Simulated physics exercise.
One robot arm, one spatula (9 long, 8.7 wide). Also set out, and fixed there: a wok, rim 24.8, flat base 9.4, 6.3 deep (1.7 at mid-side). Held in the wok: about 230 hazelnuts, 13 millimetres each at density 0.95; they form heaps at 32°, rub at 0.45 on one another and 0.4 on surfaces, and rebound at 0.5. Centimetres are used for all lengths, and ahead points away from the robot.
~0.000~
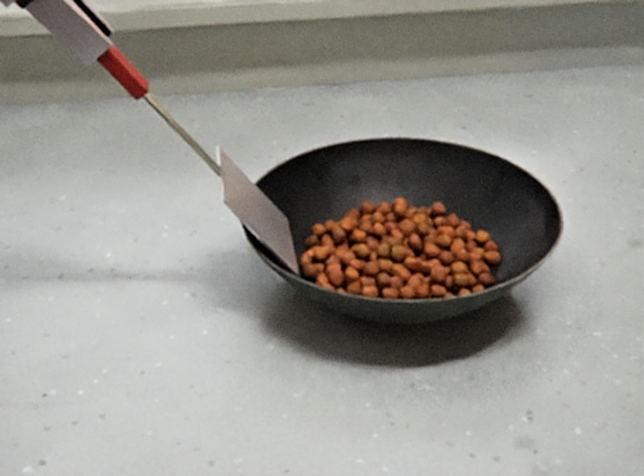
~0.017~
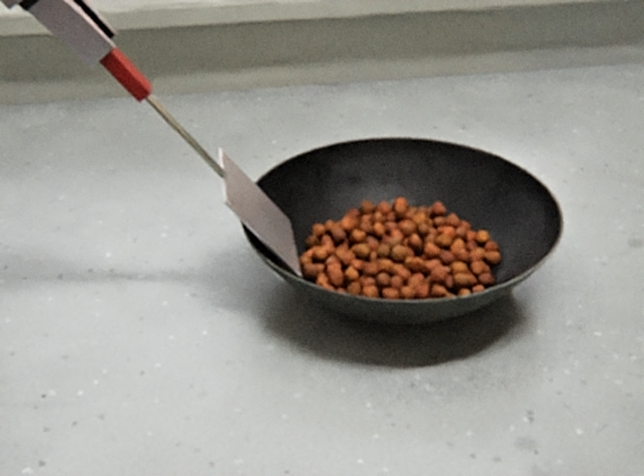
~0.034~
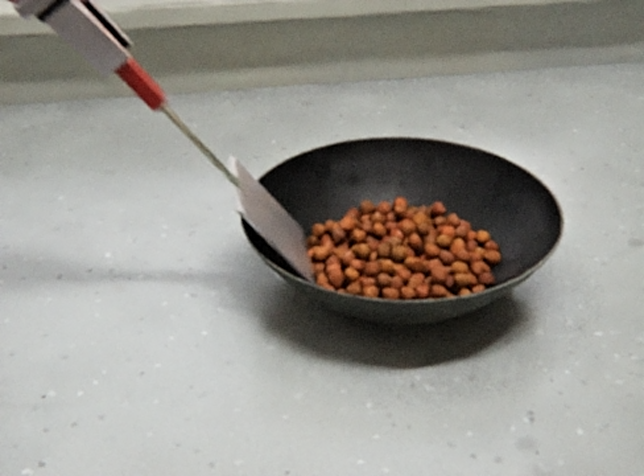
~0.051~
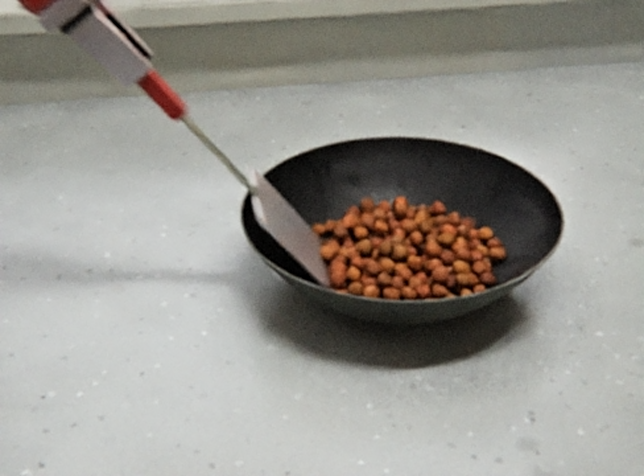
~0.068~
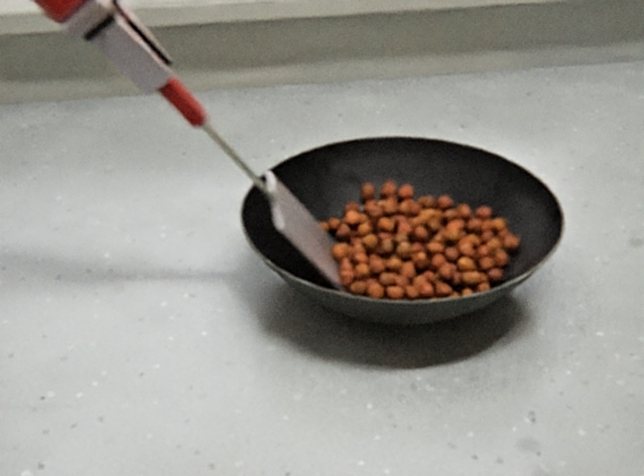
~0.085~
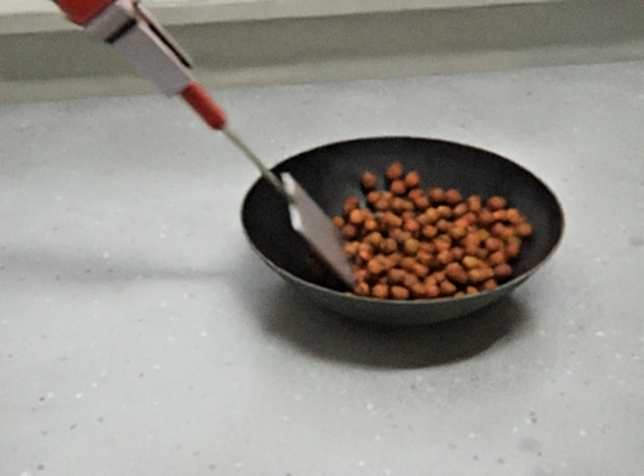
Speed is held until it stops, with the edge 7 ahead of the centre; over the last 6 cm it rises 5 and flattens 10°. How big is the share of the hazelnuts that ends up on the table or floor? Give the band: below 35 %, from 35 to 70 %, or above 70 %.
Below 35 %.
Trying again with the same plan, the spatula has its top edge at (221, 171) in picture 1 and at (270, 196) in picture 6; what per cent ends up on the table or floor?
Around 10 per cent finishes on the table or floor.
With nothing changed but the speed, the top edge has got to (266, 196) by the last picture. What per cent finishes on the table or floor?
My guess is around 5 percent.
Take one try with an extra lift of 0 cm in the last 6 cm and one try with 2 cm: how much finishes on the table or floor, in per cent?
25 and 30 per cent.
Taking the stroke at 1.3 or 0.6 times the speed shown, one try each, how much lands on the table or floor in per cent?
Try one about 30 %, try two about 5 %.
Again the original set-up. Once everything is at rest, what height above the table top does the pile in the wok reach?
It reaches about 5.0 cm.
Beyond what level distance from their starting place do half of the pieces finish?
Some 5 cm.
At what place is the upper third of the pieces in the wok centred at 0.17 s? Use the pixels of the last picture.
It is centred at roughly (491, 209).
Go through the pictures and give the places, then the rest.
The spatula top edge at (220, 172), sloping 54°; upper third of the load around (396, 251), from x 305 to 490, top at y 205; 230 in the wok, in the first picture.
The spatula top edge at (222, 174), sloping 54°; upper third of the load around (396, 251), from x 305 to 490, top at y 205, in the second picture.
The spatula top edge at (236, 182), sloping 54°; upper third of the load around (398, 251), from x 305 to 490, top at y 205, in the third picture.
The spatula top edge at (255, 192), sloping 54°; upper third of the load around (399, 246), from x 310 to 495, top at y 205, in the fourth picture.
The spatula top edge at (273, 198), sloping 54°; upper third of the load around (409, 236), from x 315 to 510, top at y 190, in the fifth picture.
The spatula top edge at (292, 200), sloping 54°; upper third of the load around (433, 233), from x 315 to 525, top at y 175; 230 in the wok, in the sixth picture.
After 0.13 s, sloping 54°, highest piece 6 above the table; 230 in the wok.
After 0.17 s, sloping 50°, highest piece 7 above the table; 230 in the wok.
After 0.39 s, sloping 44°, highest piece 11 above the table; 176 in the wok, 30 on the table or floor, 24 on the blade or in flight.
After 1.44 s, sloping 44°, highest piece 5 above the table; 176 in the wok, 54 on the table or floor.
In the end, 176 in the wok, 54 on the table or floor. That is 23 % on the table or floor.
